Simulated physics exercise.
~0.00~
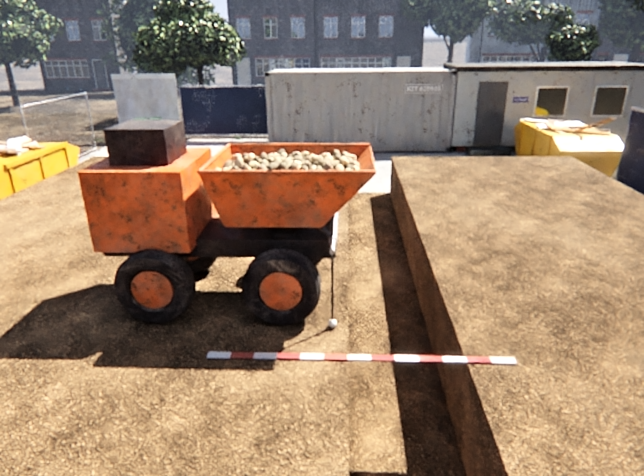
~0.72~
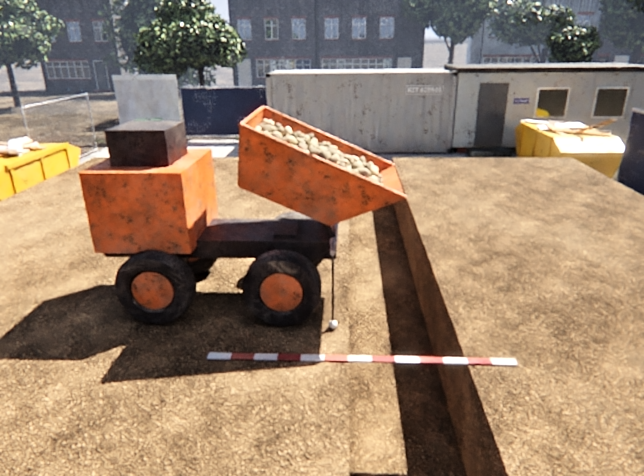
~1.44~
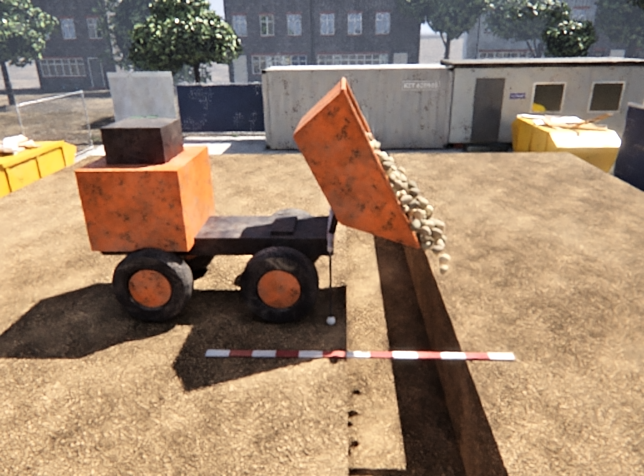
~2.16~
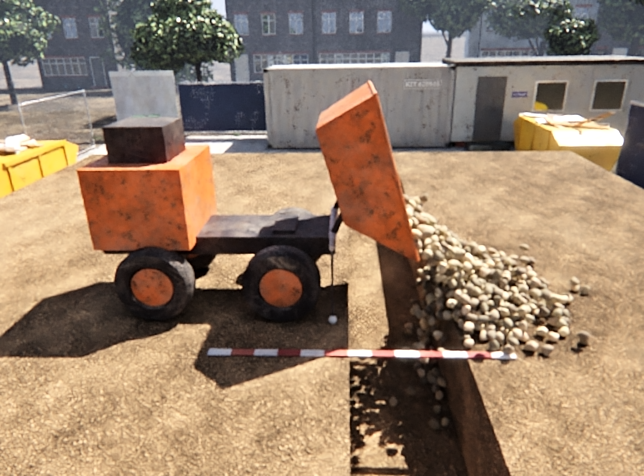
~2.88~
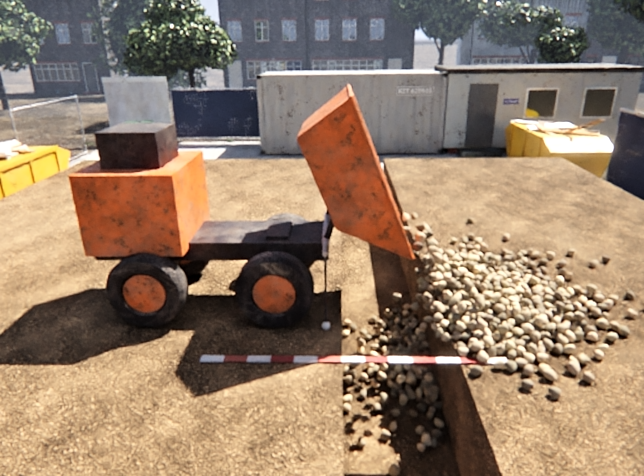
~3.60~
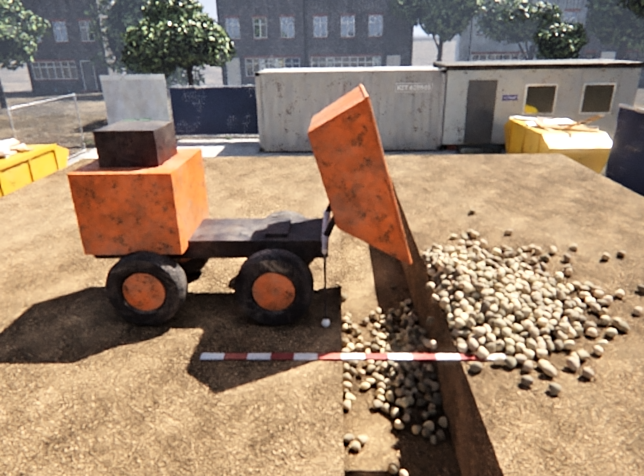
An orange dumper tipped its body steeply forward to the right, pouring a load of round stones into and over the trench, then jerked it a little until it was empty, leaving some stones in the trench and most scattered beyond it.
